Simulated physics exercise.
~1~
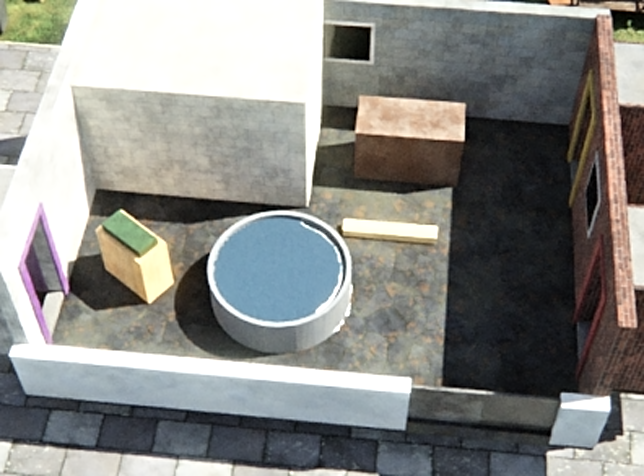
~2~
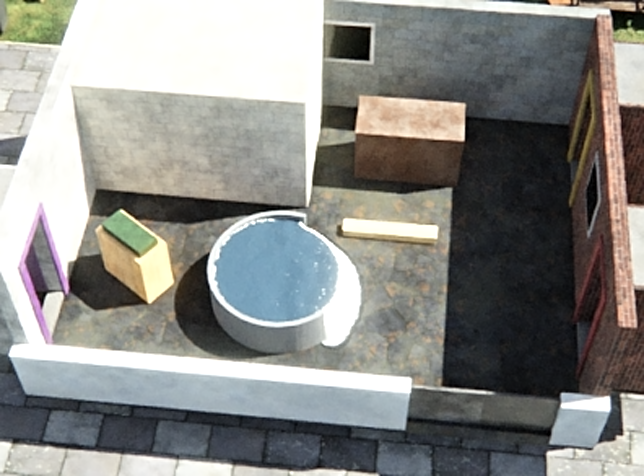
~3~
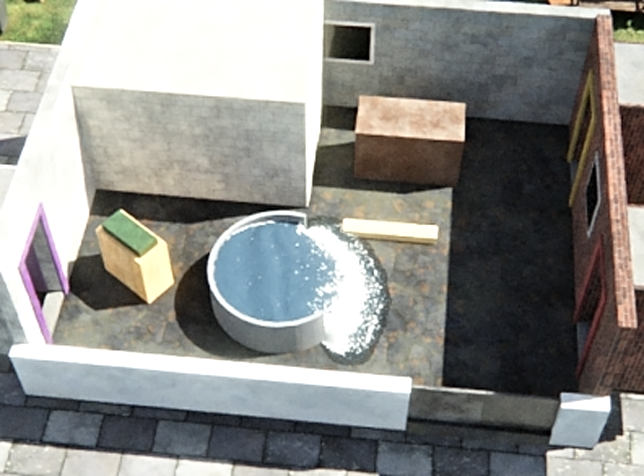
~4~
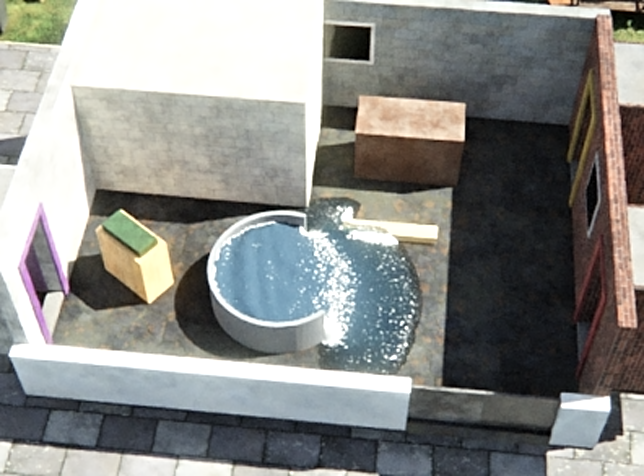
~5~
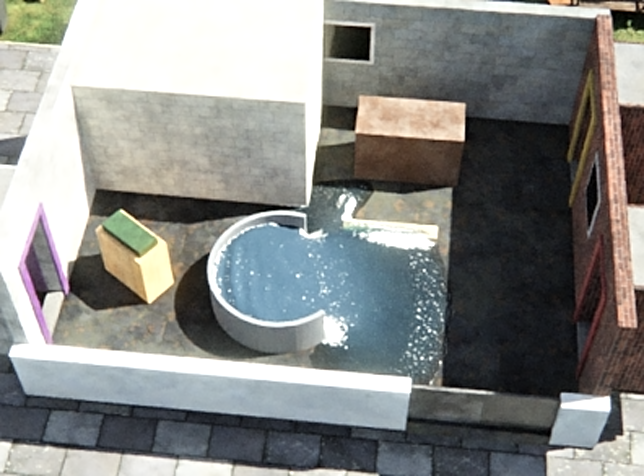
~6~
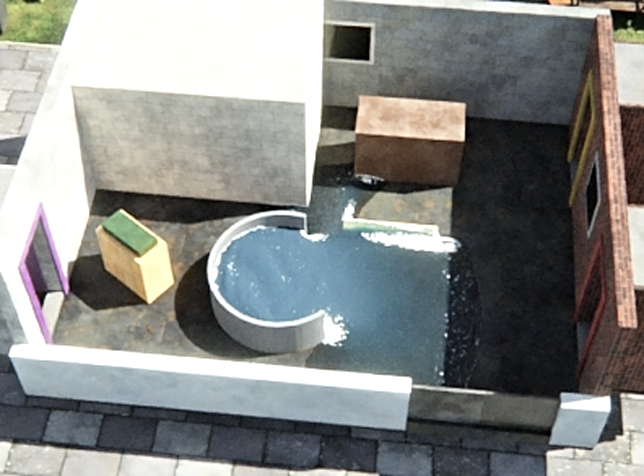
Water bursting from the right side of a round tank in a walled yard, spreading across the floor and around a low beam.
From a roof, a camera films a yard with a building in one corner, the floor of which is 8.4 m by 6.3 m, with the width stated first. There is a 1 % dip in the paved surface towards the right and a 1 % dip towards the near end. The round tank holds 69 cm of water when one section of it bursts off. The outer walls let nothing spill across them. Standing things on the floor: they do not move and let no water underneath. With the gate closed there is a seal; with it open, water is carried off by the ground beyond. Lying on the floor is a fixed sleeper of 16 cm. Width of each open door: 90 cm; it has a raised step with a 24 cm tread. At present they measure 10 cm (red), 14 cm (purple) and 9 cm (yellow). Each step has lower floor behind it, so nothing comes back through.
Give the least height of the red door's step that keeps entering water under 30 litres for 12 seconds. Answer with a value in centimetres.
Roughly 23 cm.
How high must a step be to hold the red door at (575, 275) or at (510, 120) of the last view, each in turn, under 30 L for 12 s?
Minimums: About 26 cm and 9.0 cm.
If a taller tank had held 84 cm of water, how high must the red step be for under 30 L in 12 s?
Roughly 28 centimetres would do it.
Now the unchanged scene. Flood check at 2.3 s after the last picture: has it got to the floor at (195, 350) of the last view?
It is not reached.
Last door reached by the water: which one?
The purple door.
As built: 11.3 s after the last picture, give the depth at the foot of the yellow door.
You'd measure close to 7.5 cm there.
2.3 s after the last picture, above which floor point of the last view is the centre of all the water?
The centre of all the water is around (448, 287).
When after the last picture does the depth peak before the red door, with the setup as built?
I'd say near 1.8 seconds.
Then, 0.7 s after the last picture water covers 50 % of the floor, deepest (26 cm) near (367, 245); 14 cm at the red door, 0 litres in over its 10 cm step.
Then, 2.3 s after the last picture water covers 55 % of the floor, deepest (31 cm) near (548, 314); 29 cm at the red door, 134 litres in over its 10 cm step.
Then, 11.3 s after the last picture water covers 95 % of the floor, deepest (12 cm) near (574, 424); 9 cm at the red door, 254 litres in over its 10 cm step.
At the red door as built, the water peaked near 31 cm, 1.7 s after the last picture.
With a step of 19 cm, 70 litres would have come in within the 12 s; with 25.5 cm, 19 litres. So under 30 litres takes about 23 cm.
